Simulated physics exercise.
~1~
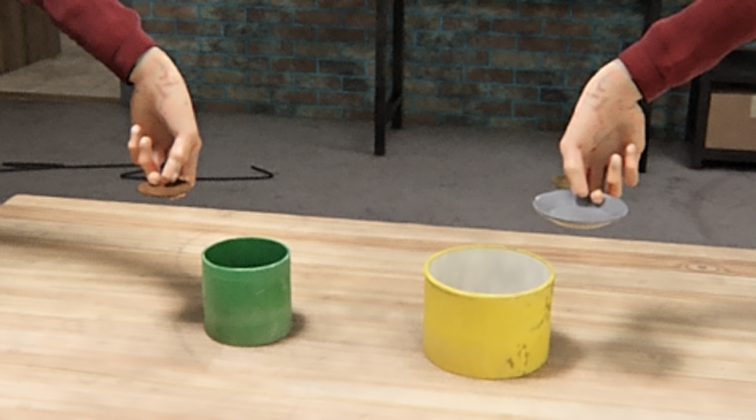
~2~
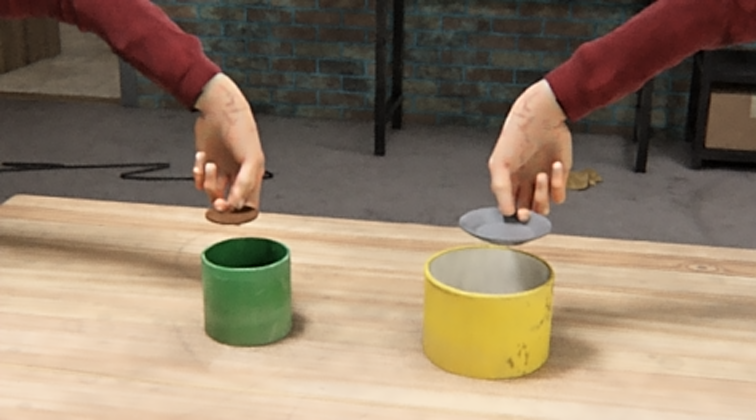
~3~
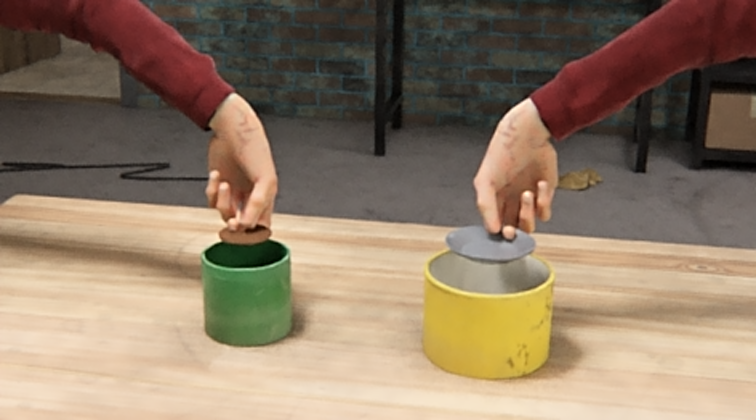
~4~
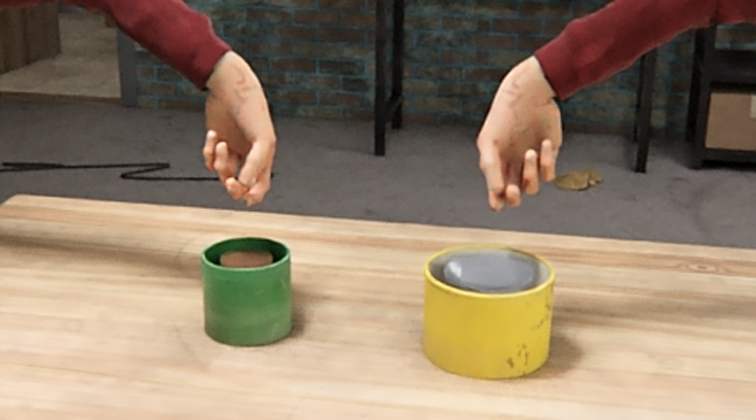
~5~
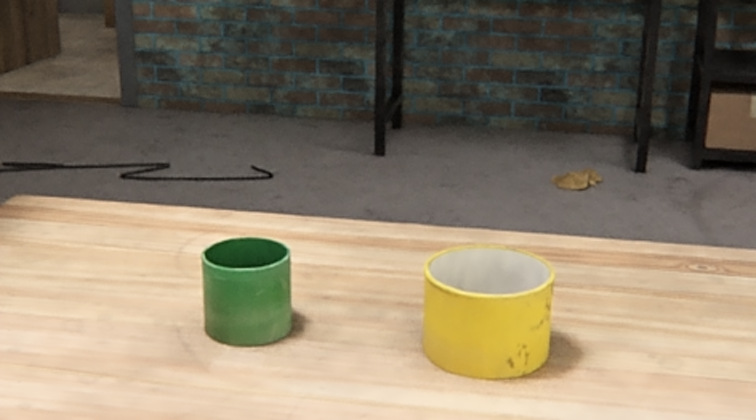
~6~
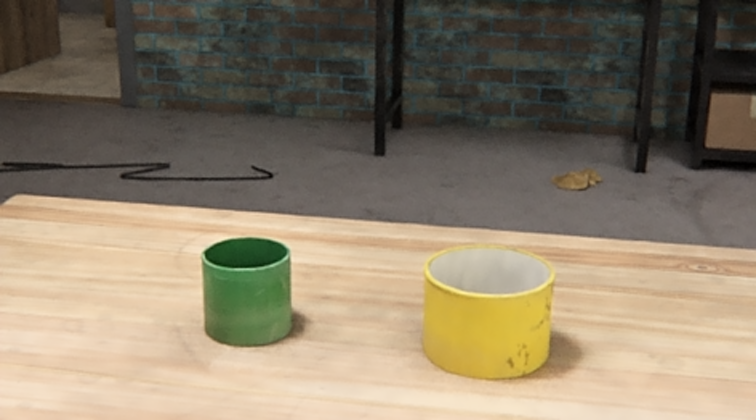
Two hands lowered a small brown disc over a green cup and a grey saucer over a wider yellow pot, then let go, and both slipped past the rims and dropped inside, leaving the two containers standing open on the wooden table.
